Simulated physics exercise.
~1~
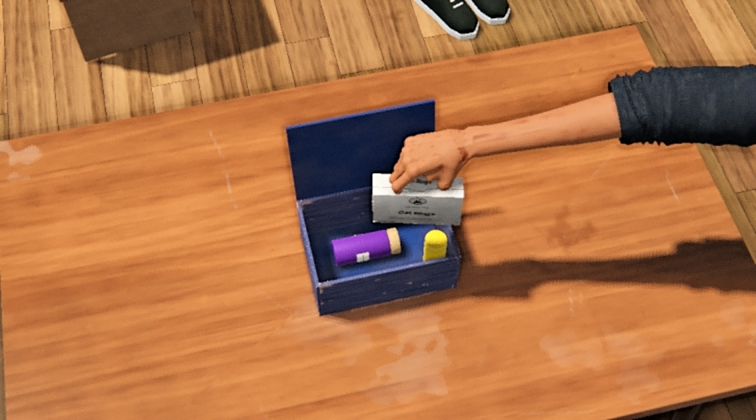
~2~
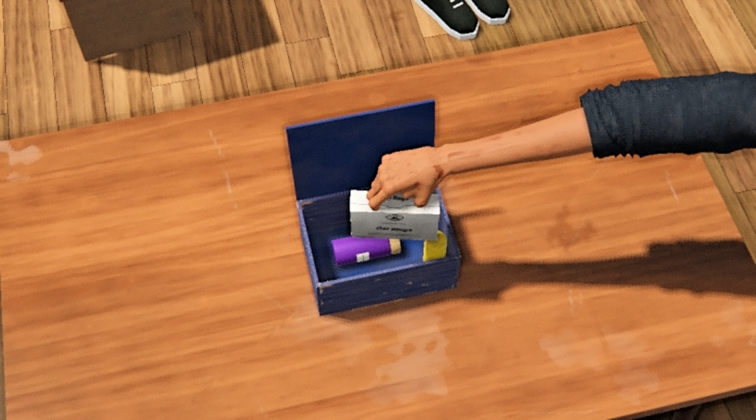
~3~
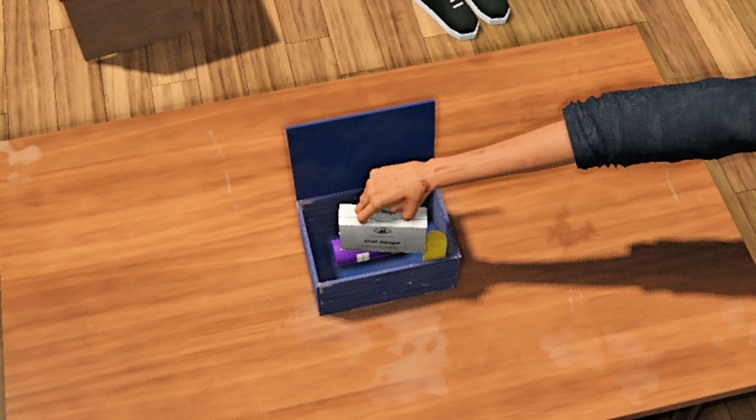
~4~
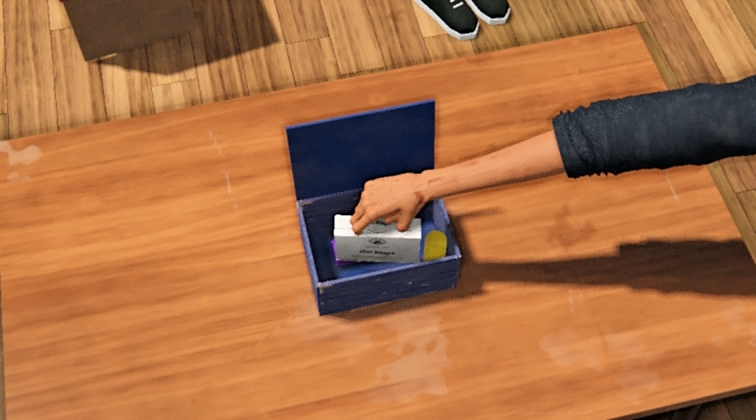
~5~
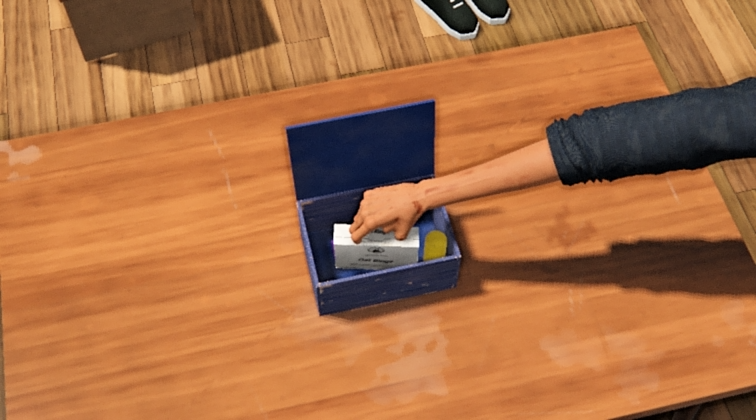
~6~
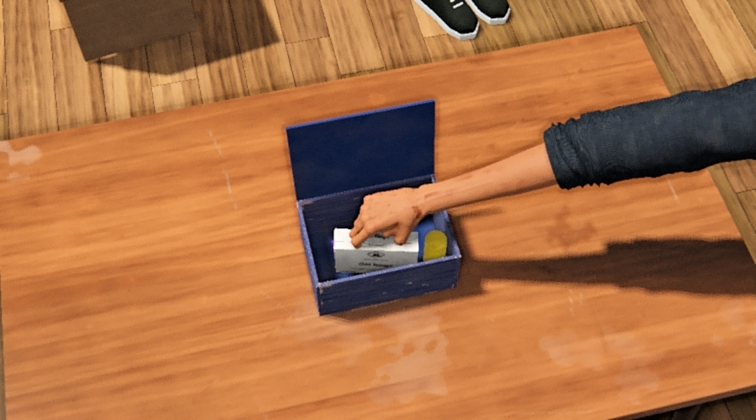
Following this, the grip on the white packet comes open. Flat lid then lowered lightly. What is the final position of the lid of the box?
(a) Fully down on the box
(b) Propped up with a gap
a.
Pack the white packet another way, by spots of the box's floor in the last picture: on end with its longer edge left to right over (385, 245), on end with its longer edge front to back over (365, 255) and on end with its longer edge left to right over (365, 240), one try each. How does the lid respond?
Try 1: Lid not shut; try 2: Lid not shut; try 3: Lid shut.
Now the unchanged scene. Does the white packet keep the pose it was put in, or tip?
Looking at the last picture, the white packet is left as set.
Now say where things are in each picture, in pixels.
In the first frame, still above its spot; white packet (417, 200); purple shaker (366, 247).
In the second frame, still above its spot; white packet (395, 216); purple shaker (366, 247).
In the third frame, still above its spot; white packet (383, 229).
In the fourth frame, still above its spot; white packet (378, 239).
In the fifth frame, still above its spot; white packet (377, 248).
In the sixth frame, put in, still held; white packet (377, 252).
Then, 0.90 s past the last view, lid starting down; white packet displaced a little near (375, 271).
Then, 1.60 s past the last view, lid 57° above the rim; white packet displaced a little near (375, 271).
Then, 2.00 s past the last view, lid 17° above the rim; white packet displaced a little near (375, 271); purple shaker displaced a little.
Finally, lid shut; moved from the start, white packet; the other 2 still in place. Final places as the last picture's camera would see them, white packet near (375, 271).
